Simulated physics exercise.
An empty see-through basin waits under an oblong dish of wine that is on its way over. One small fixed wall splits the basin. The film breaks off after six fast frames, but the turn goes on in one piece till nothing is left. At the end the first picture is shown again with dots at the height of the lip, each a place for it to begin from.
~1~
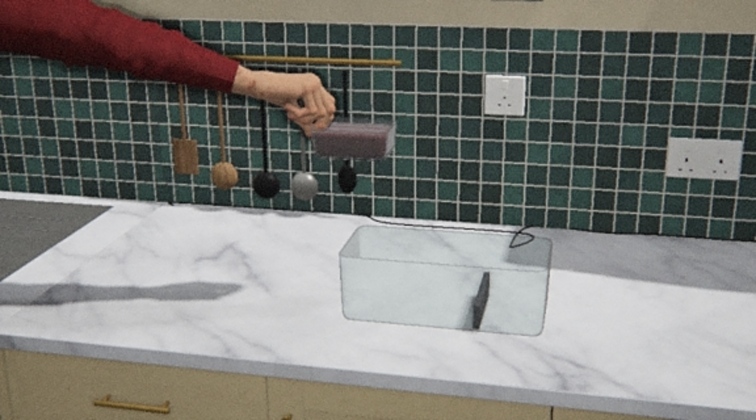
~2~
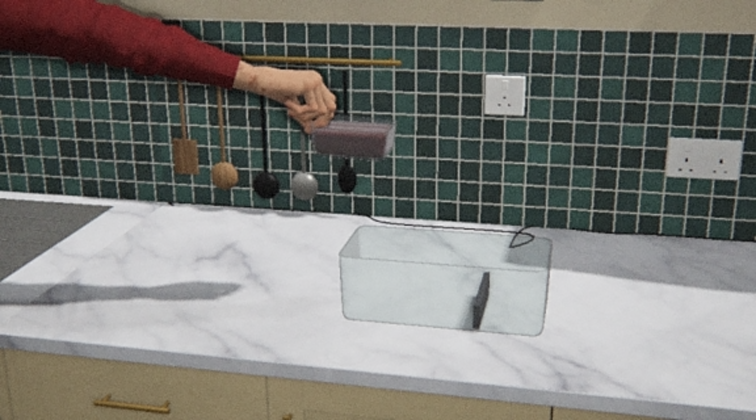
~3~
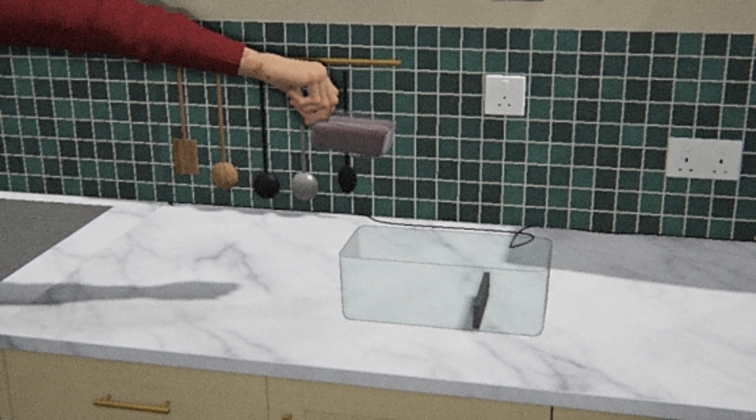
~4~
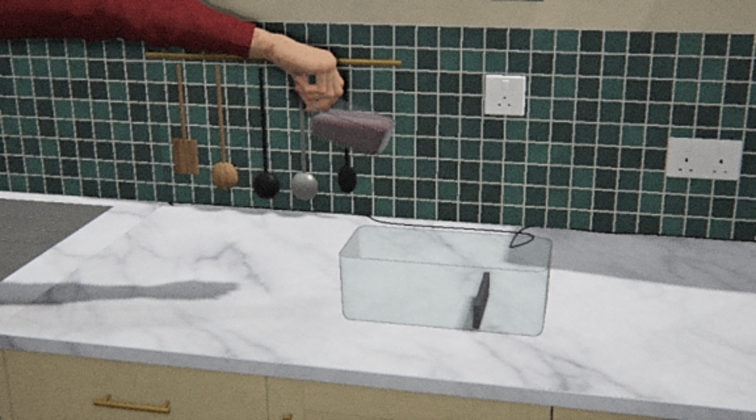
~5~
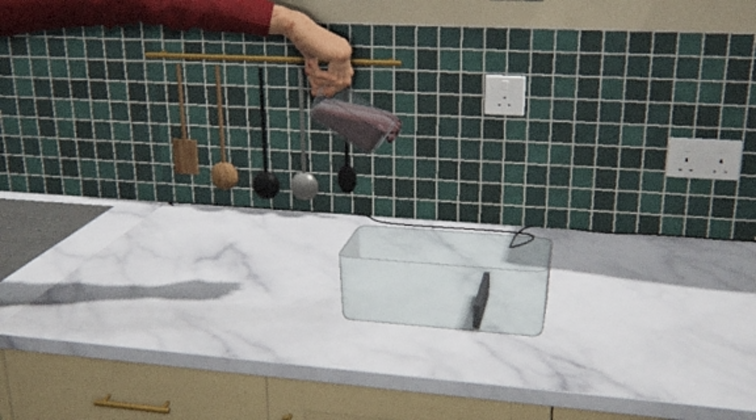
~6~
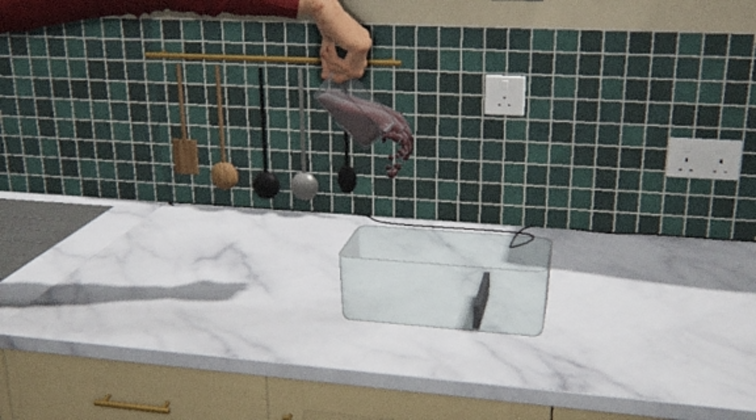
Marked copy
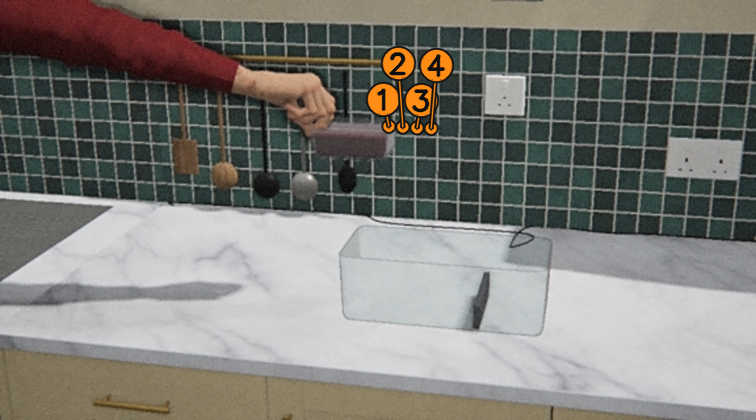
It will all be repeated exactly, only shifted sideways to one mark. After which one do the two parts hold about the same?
The answer is dot 2.
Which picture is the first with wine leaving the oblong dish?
In picture 4.
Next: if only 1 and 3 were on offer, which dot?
Here it is dot 3.
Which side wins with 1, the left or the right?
More ends on the left.
On the marked copy, 1 at (388, 126); 2 at (402, 127); 3 at (417, 127); 4 at (431, 128).
With 1, about 83 % ends left of the wall and 14 % right of it; 3 % is lost outside.
With 2, about 48 % ends left of the wall and 48 % right of it; 4 % is lost outside.
With 3, about 35 % ends left of the wall and 62 % right of it; 4 % is lost outside.
With 4, about 22 % ends left of the wall and 74 % right of it; 4 % is lost outside.
